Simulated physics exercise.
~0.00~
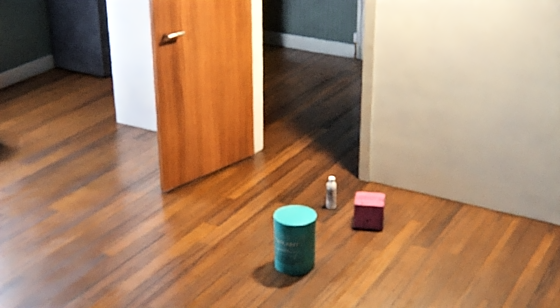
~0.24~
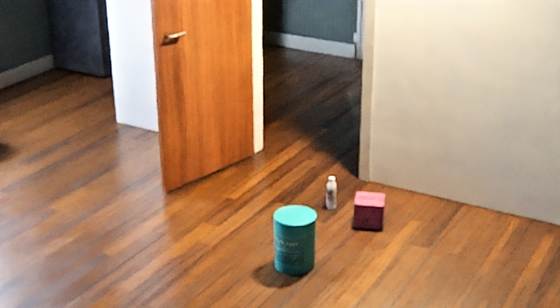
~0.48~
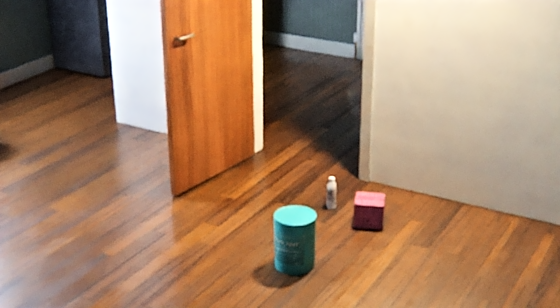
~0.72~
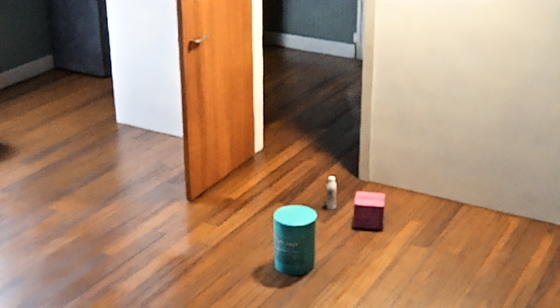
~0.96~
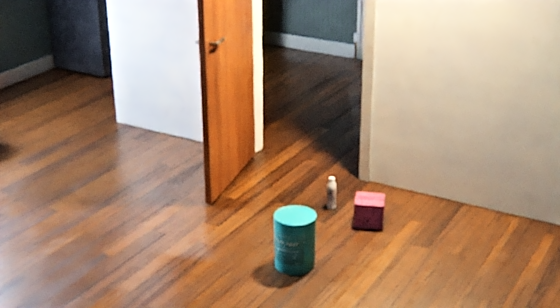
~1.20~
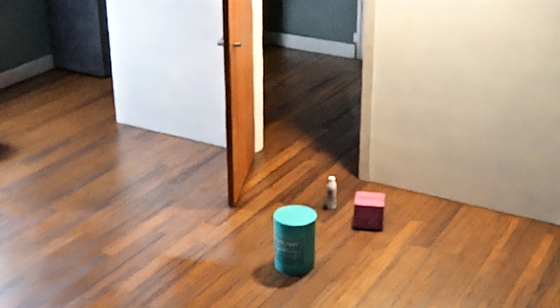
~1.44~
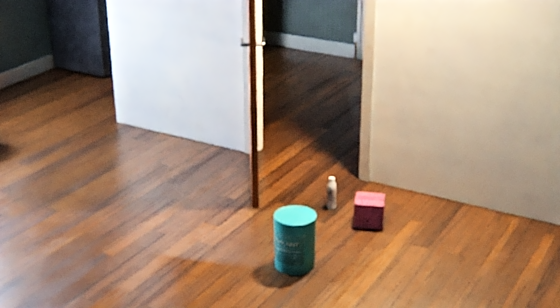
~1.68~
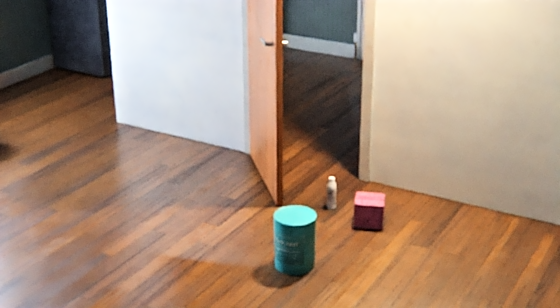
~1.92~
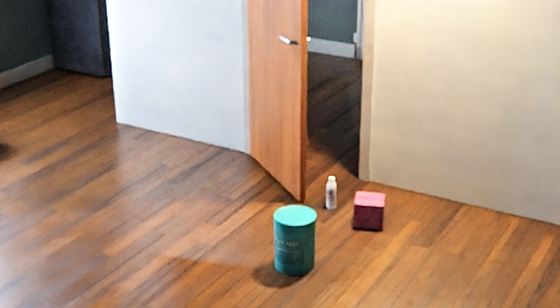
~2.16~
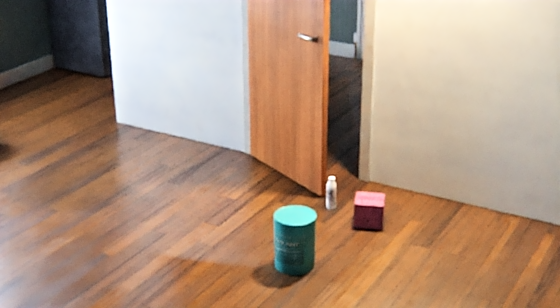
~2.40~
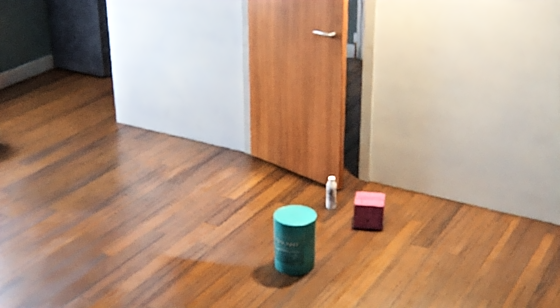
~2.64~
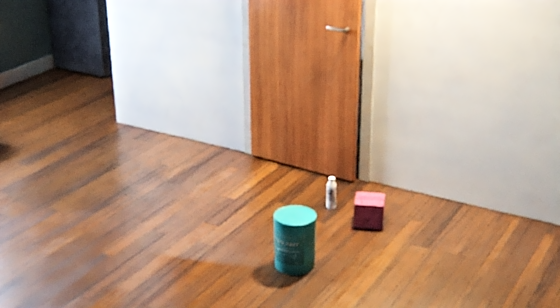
A room with a glossy wooden floor and pale walls is seen from a raised, still viewpoint. A wooden door with a silver handle stands wide open left of a doorway, while a turquoise pail sits on the floor in front, with a small white bottle and a pink parcel behind it to the right. The door swings steadily toward the right, narrowing until only its edge shows. It then sweeps on across the opening, its face widening and passing behind the bottle without touching it. Finally the door closes, and the three objects remain where they were.
